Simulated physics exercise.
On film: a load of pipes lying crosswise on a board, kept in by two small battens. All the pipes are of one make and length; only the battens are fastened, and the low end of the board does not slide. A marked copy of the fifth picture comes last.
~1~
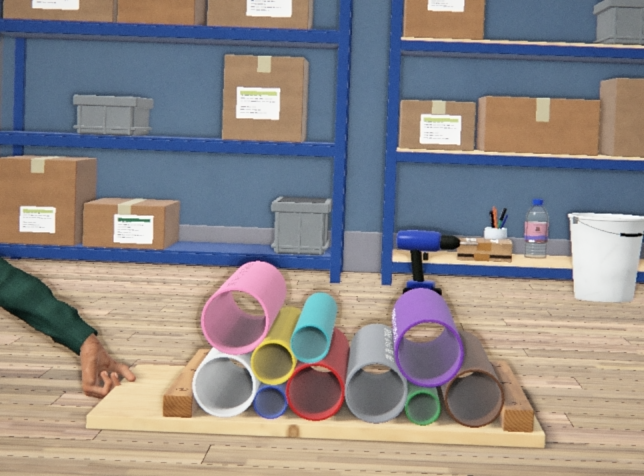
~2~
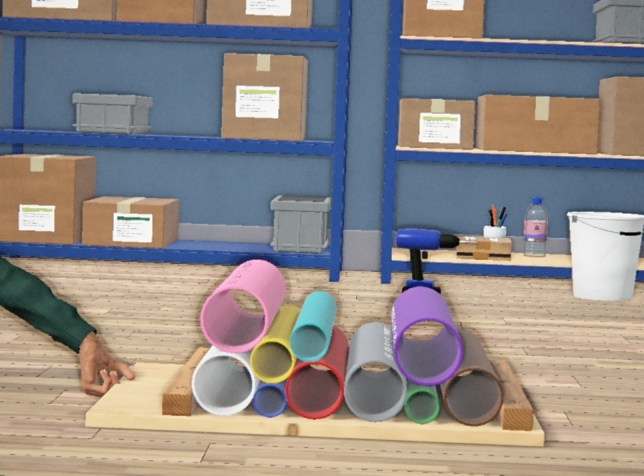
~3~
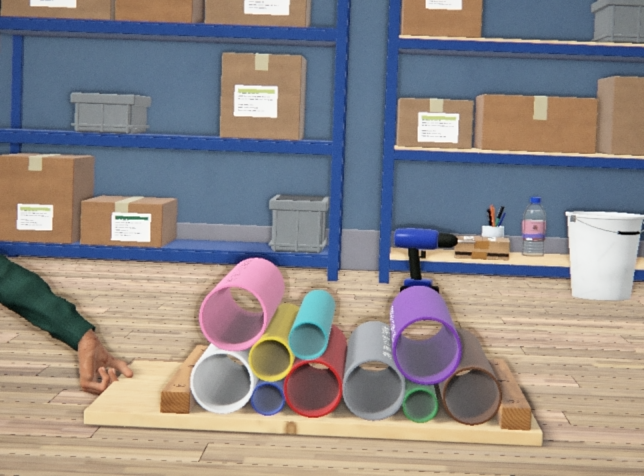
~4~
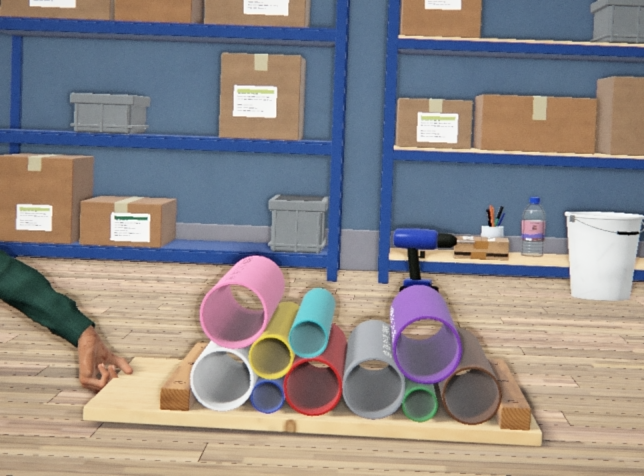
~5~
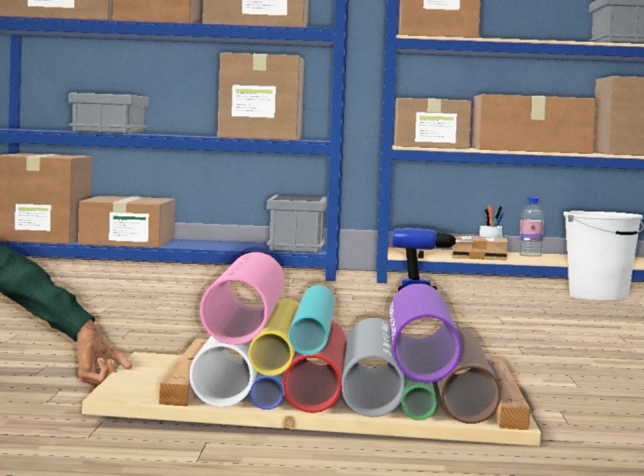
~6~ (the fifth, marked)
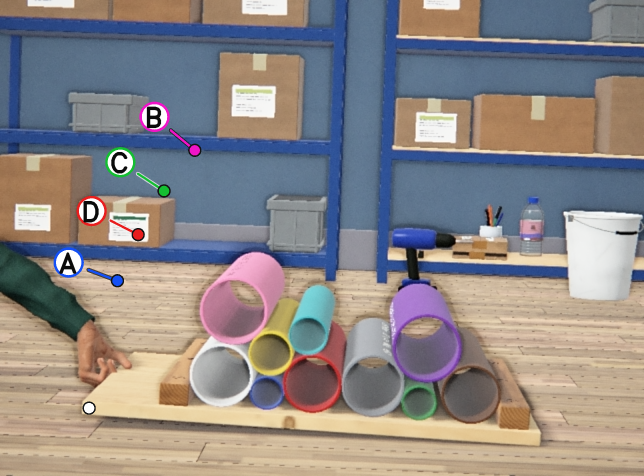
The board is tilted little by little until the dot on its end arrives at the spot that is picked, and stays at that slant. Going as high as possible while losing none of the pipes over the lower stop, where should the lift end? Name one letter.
Stop at B.
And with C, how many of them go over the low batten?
The count is none.
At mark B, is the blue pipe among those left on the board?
Yes.
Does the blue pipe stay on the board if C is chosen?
Yes, with C.
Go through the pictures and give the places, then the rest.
The first frame shows red pipe (315, 392); grey pipe (376, 393).
The second frame shows grey pipe (375, 391); green pipe (422, 407).
The third frame shows board (319, 389); white pipe (222, 382); red pipe (313, 389).
The fourth frame shows board (318, 387); white pipe (222, 379); green pipe (420, 405).
The fifth frame shows board (317, 384); white pipe (222, 375).
On the marked copy, A at (117, 281); B at (195, 150); C at (164, 191); D at (138, 234); the white dot at (89, 408).
With B. Early on, board at 20°.
Further on, board at 37°.
At the end, board at 38°, none over the low batten.
As for the rest, A none over the low batten; C none over the low batten; D none over the low batten.
